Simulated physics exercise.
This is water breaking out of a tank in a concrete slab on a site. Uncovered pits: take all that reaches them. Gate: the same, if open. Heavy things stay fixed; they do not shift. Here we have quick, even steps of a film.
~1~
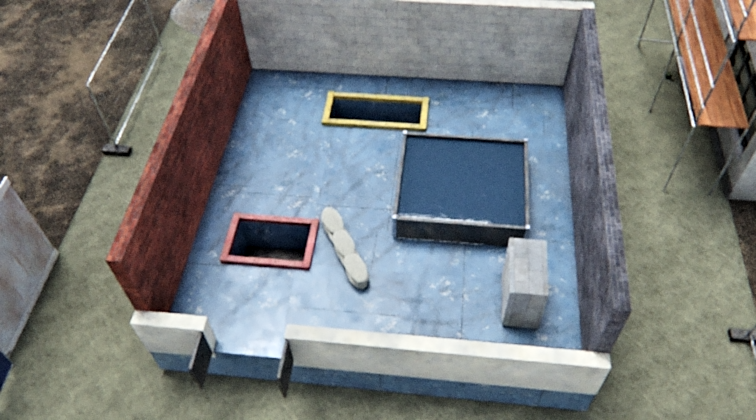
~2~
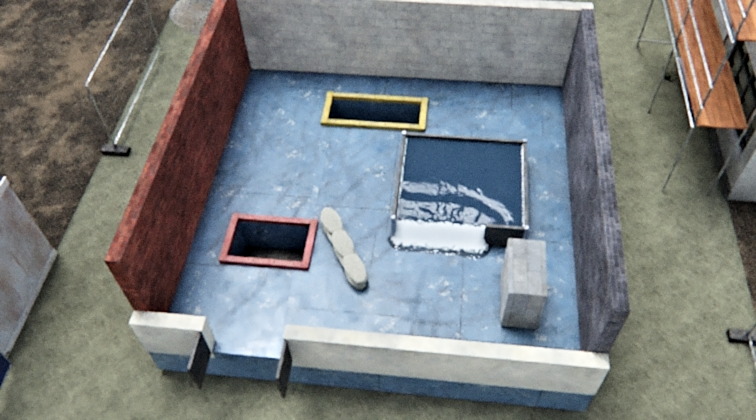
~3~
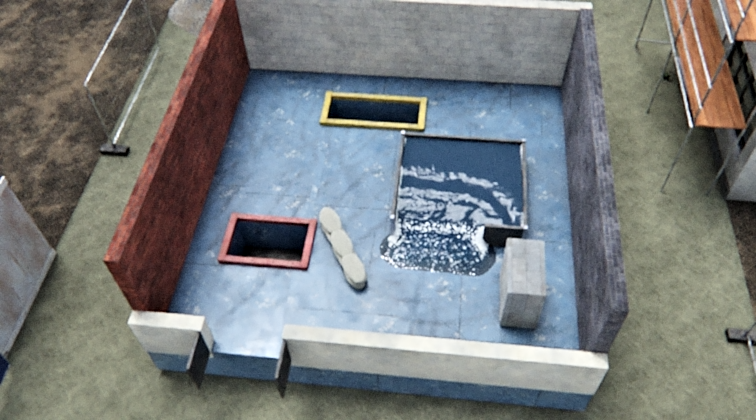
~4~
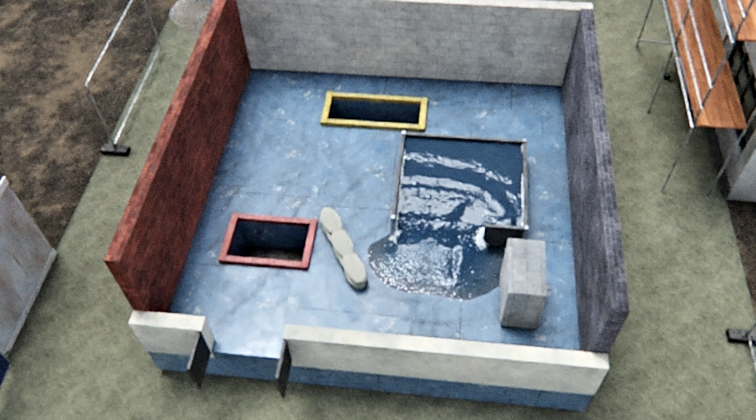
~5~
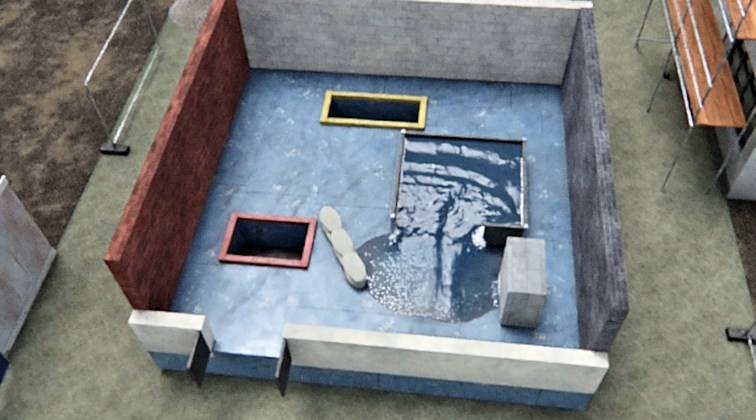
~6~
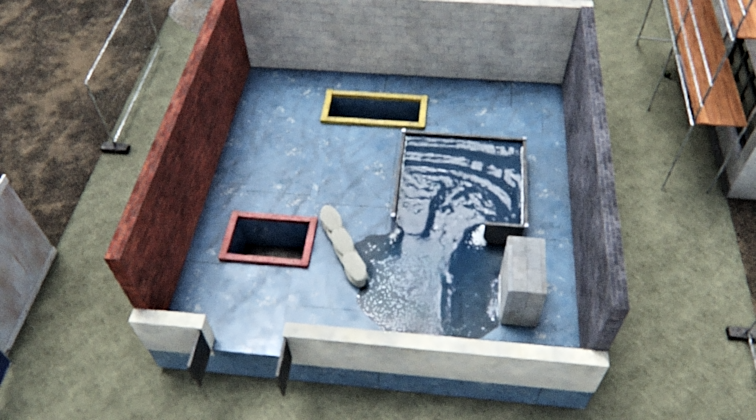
Water bursting from the front of a square tank and spreading across a blue slab between a pale barrier and grey block.
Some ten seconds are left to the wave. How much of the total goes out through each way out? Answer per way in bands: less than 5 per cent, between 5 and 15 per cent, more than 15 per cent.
Going out through each: The gate, between 5 and 15 per cent; the red pit, less than 5 per cent; the yellow pit, less than 5 per cent.
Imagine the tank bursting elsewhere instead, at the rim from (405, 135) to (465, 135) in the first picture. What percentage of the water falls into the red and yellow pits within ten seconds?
Red: 0 percent; yellow: 15 percent.
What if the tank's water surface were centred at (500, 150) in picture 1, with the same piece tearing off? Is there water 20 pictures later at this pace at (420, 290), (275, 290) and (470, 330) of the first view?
Spot 1 wetted, spot 2 wetted, and spot 3 wetted.
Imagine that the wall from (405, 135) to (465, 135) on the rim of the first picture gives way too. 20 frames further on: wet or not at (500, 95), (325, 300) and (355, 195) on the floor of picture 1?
In that order: Under water, clear, free of water.
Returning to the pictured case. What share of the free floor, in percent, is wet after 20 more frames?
The answer is around 40 per cent.
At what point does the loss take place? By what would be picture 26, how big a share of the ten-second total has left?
Some 10 per cent.
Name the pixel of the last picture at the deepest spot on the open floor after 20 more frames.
Somewhere around (561, 368).
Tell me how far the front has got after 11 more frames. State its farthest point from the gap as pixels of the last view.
The farthest wet spot is near (234, 338).
A moment on, water covers 15 % of the floor; the gate 0 %, the red pit 0 %, the yellow pit 0 %.
Next, water covers 25 % of the floor; the gate 0 %, the red pit 0 %, the yellow pit 0 %.
Then, water covers 40 % of the floor; the gate 1 %, the red pit 0 %, the yellow pit 0 %.
Later, water covers 65 % of the floor; the gate 3 %, the red pit 0 %, the yellow pit 0 %.
In the end, water covers 90 % of the floor; the gate 10 %, the red pit 0 %, the yellow pit 0 %.
